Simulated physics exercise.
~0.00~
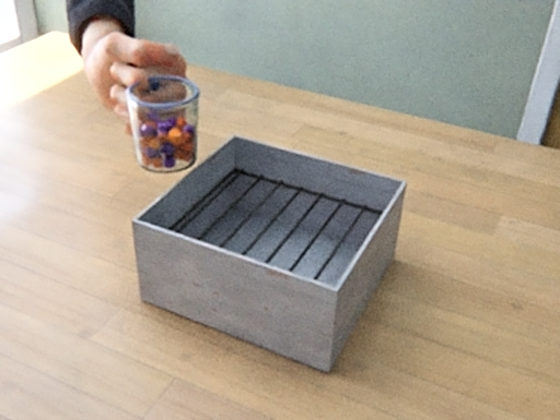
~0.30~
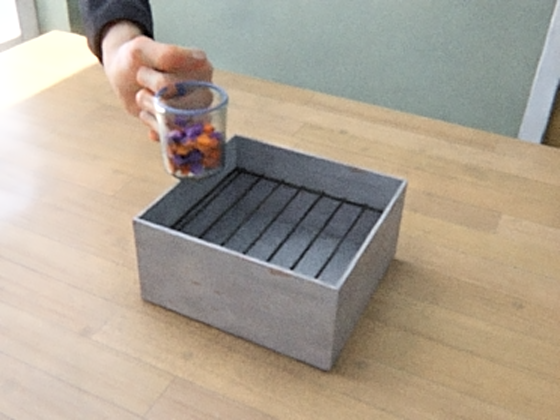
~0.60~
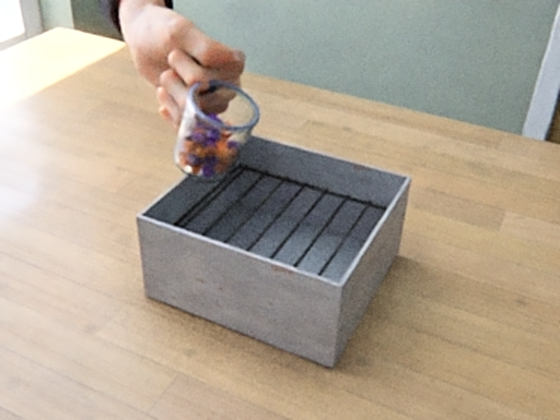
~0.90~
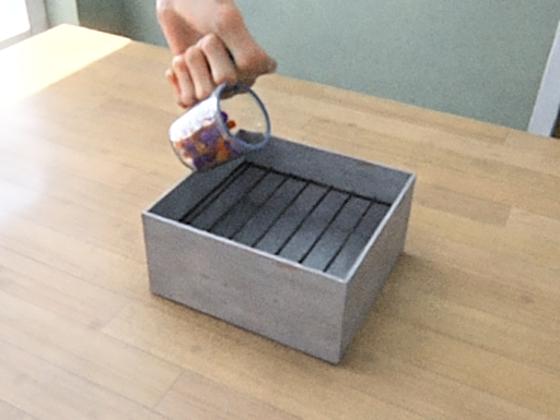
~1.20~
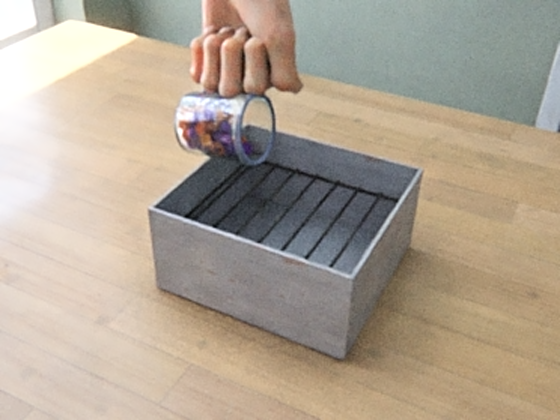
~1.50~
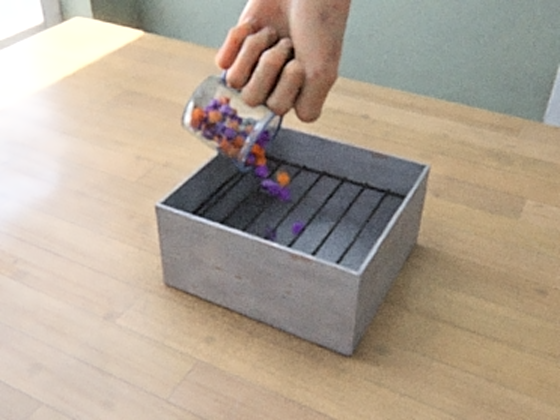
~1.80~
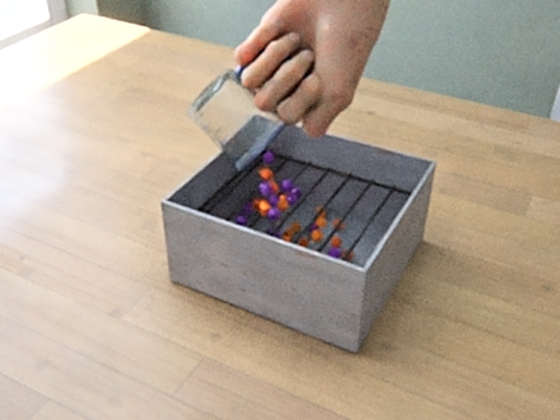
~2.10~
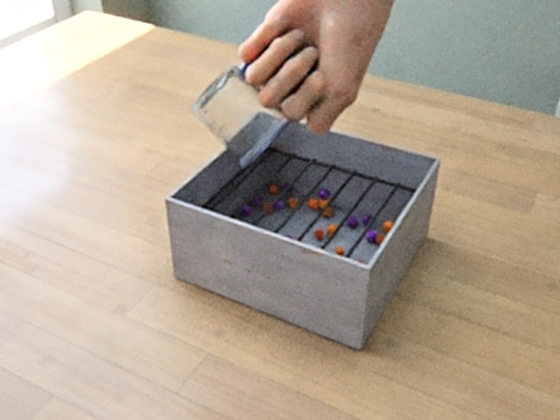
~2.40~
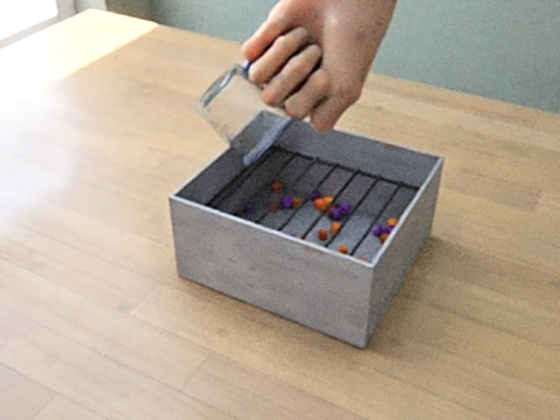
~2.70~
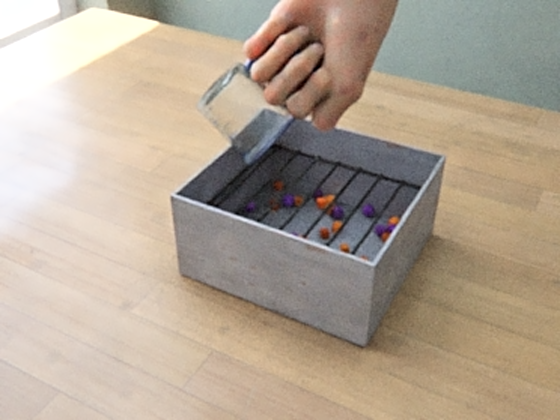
A hand in a dark sleeve holds a clear cup of small purple and orange pieces at the upper left, above a light wooden table seen from a raised angle. In the middle sits a square grey open box with thin dark wires running across its inside, and a grey-green wall stands behind. The hand moves right over the box and tips the cup onto its side. The pieces tumble out until the cup is empty. Both colours drop between the wires and scatter, ending at rest beneath them, while the hand keeps the upturned cup above.
